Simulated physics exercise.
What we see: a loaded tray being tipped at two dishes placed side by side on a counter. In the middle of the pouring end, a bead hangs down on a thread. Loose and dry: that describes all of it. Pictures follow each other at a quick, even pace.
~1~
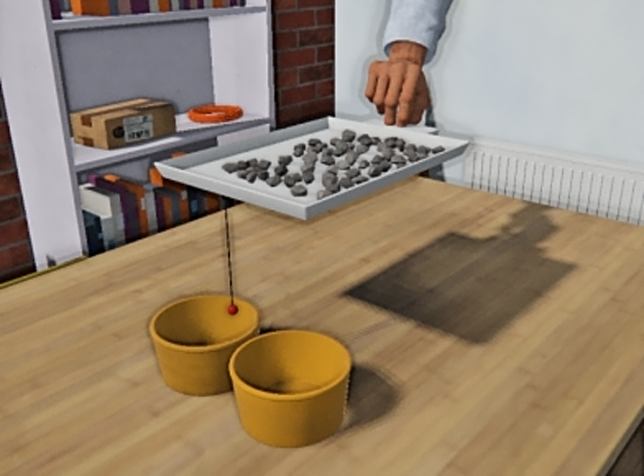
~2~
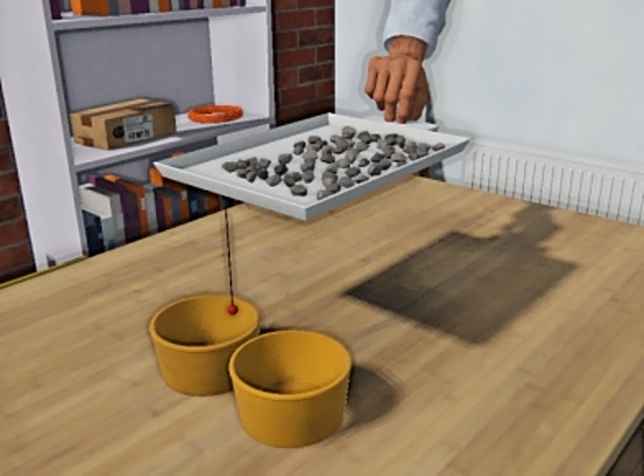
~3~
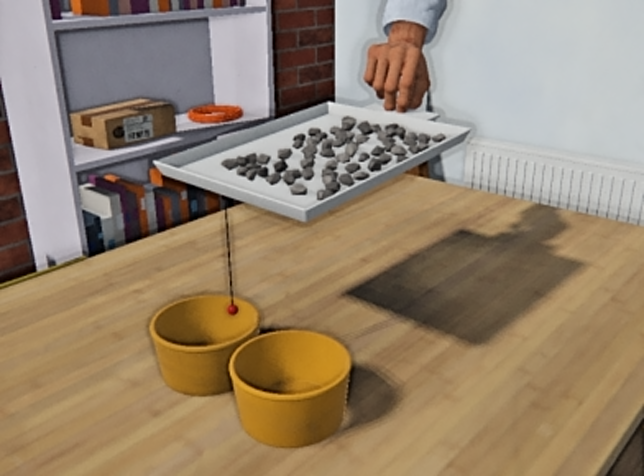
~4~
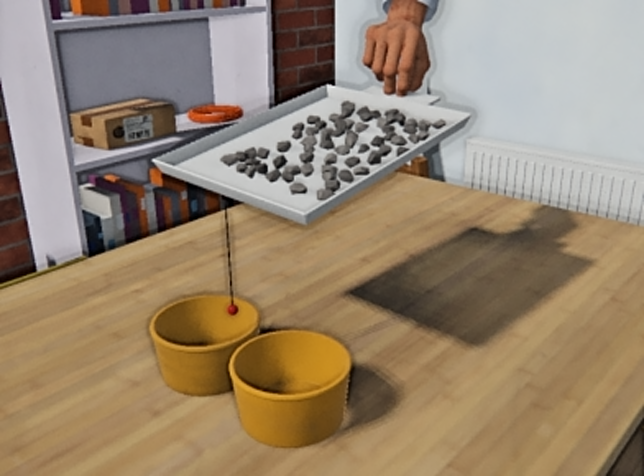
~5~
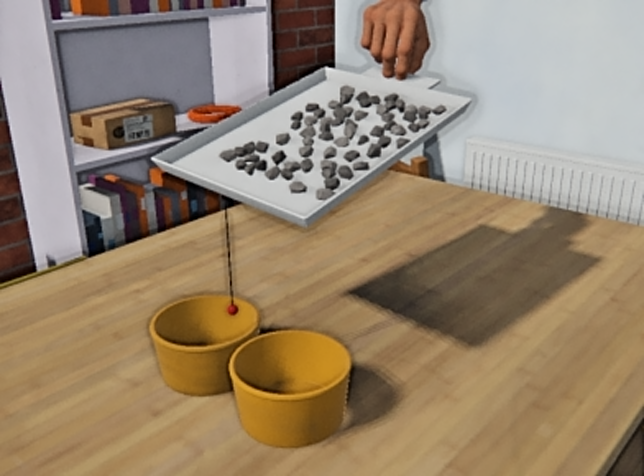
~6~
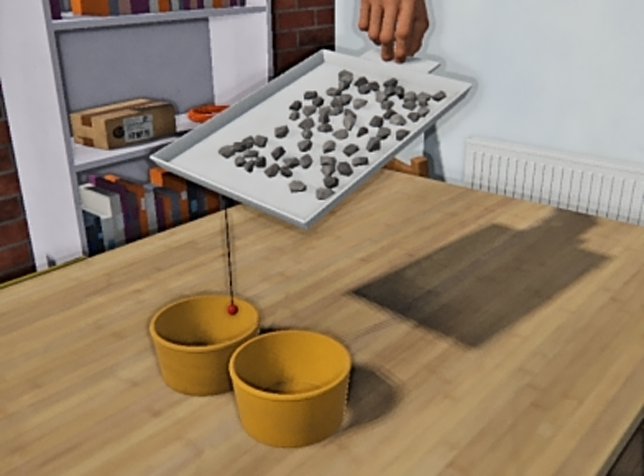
A hand held a white tray of grey gravel above two yellow dishes on a wooden counter, then raised the far end, slanting the tray more and more toward its near right corner.
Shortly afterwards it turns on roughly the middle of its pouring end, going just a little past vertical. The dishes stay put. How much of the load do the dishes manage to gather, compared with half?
They gather more than half of it.
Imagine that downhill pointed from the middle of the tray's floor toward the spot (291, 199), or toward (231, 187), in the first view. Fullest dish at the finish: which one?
The right-side dish, then the left-side dish.
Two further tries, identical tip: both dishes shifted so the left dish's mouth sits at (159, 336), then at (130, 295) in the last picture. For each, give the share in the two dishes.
70 % and 10 %.
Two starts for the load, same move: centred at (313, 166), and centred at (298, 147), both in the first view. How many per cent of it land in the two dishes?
You'd get near 90 percent first and near 60 percent next.
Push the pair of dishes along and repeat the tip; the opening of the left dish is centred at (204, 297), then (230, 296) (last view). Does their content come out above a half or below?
Result, first setup: The minor share; second setup: The minor share.
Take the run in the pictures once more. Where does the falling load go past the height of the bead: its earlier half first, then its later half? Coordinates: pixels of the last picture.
For the early half I get (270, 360), and for the late half (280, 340).
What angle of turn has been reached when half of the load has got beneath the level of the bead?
That happens at around 80°.
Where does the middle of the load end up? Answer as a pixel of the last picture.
About (281, 409).
Soon, tray tipped steeply; most on the tray; a small part in the air.
A while on, tray tipped past a quarter turn; about two thirds in the right dish; a small part in the left dish; about a quarter outside both; a small part in the air.
Towards the end, tray tipped past a quarter turn; most in the right dish; a small part in the left dish; about a quarter outside both.
Finally, tray tipped past a quarter turn; most in the right dish; a small part in the left dish; about a quarter outside both.
